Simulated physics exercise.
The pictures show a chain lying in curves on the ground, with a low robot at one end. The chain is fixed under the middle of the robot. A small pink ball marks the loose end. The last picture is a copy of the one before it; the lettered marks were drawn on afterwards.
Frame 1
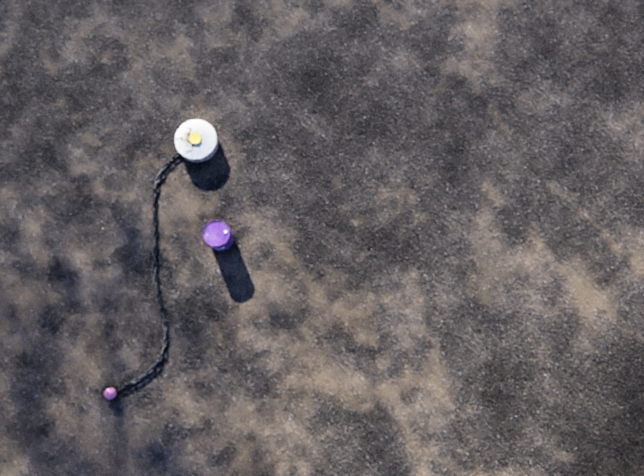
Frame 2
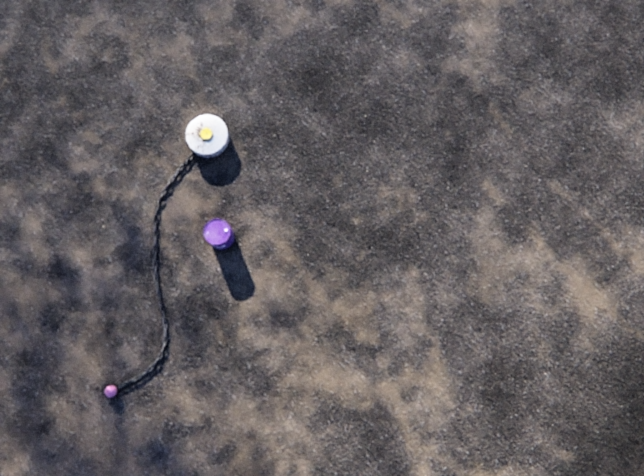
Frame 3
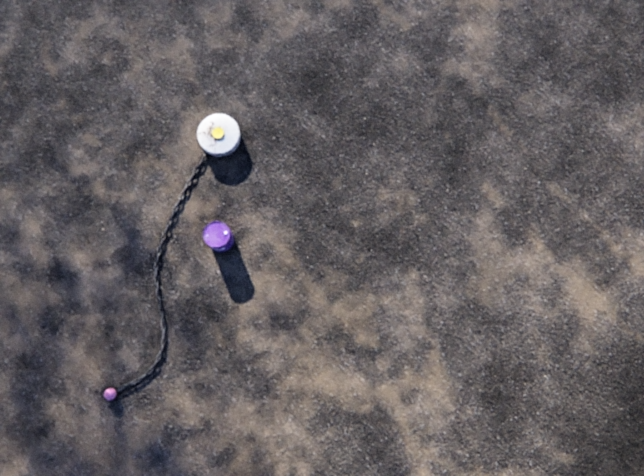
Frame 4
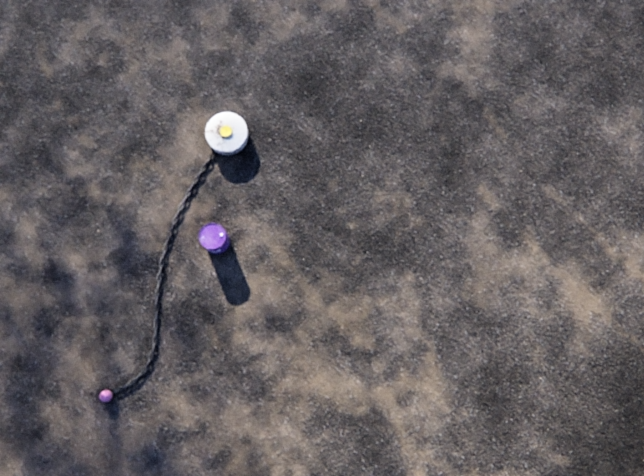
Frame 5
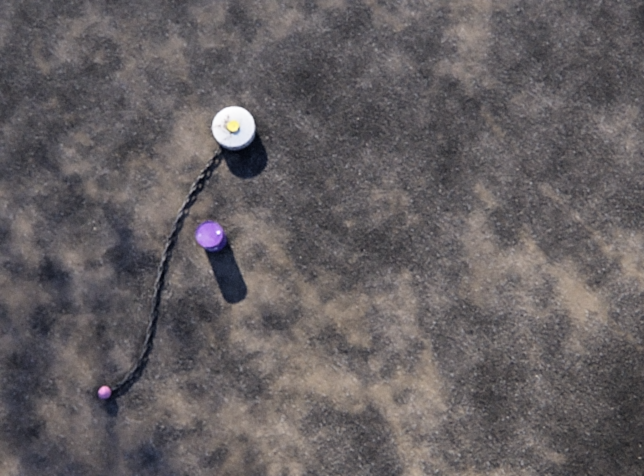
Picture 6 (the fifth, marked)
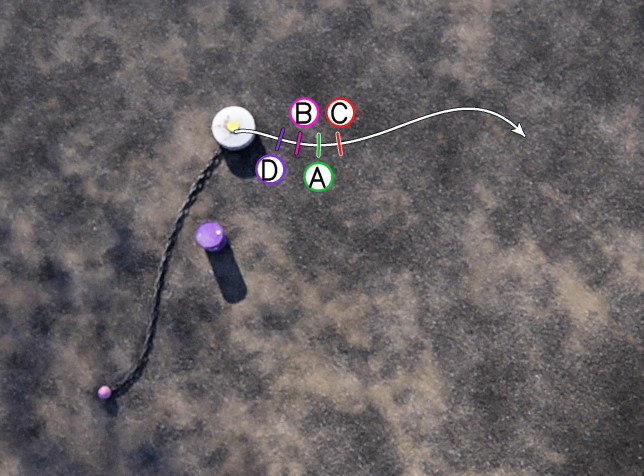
The clip shows a round white robot with a yellow centre slowly moving right and slightly upward, drawing the near part of a dark, curved chain straighter, while the chain's pink far end and a purple keg barely shift.
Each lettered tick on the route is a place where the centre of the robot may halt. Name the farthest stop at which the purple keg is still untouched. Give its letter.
As far as tick B.
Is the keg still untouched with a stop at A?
No.
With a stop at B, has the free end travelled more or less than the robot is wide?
Less.
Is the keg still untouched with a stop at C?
No.
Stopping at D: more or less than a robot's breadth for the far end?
Less.
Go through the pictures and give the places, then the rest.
Free end (110, 393); purple keg (219, 236); robot (197, 141), in the first picture.
Robot (208, 137); purple keg (219, 234), in the second picture.
Robot (219, 136); purple keg (219, 237), in the third picture.
Robot (227, 134); free end (106, 396); purple keg (215, 239), in the fourth picture.
Robot (234, 129); free end (105, 393); purple keg (212, 237), in the fifth picture.
On the marked copy, A at (319, 145); B at (298, 143); C at (339, 144); D at (280, 139); the route from (235, 132) via (388, 131) to (524, 136).
Following B. Soon after the start, robot (257, 130), middle of the chain (172, 250), free end (112, 389).
Later, robot (280, 137), middle of the chain (180, 244), free end (117, 383).
In the end, robot (298, 141), middle of the chain (189, 239), free end (122, 376); nothing has been touched.
As for the rest, A brings the chain against the keg; C brings the chain against the keg; D is safe but short.
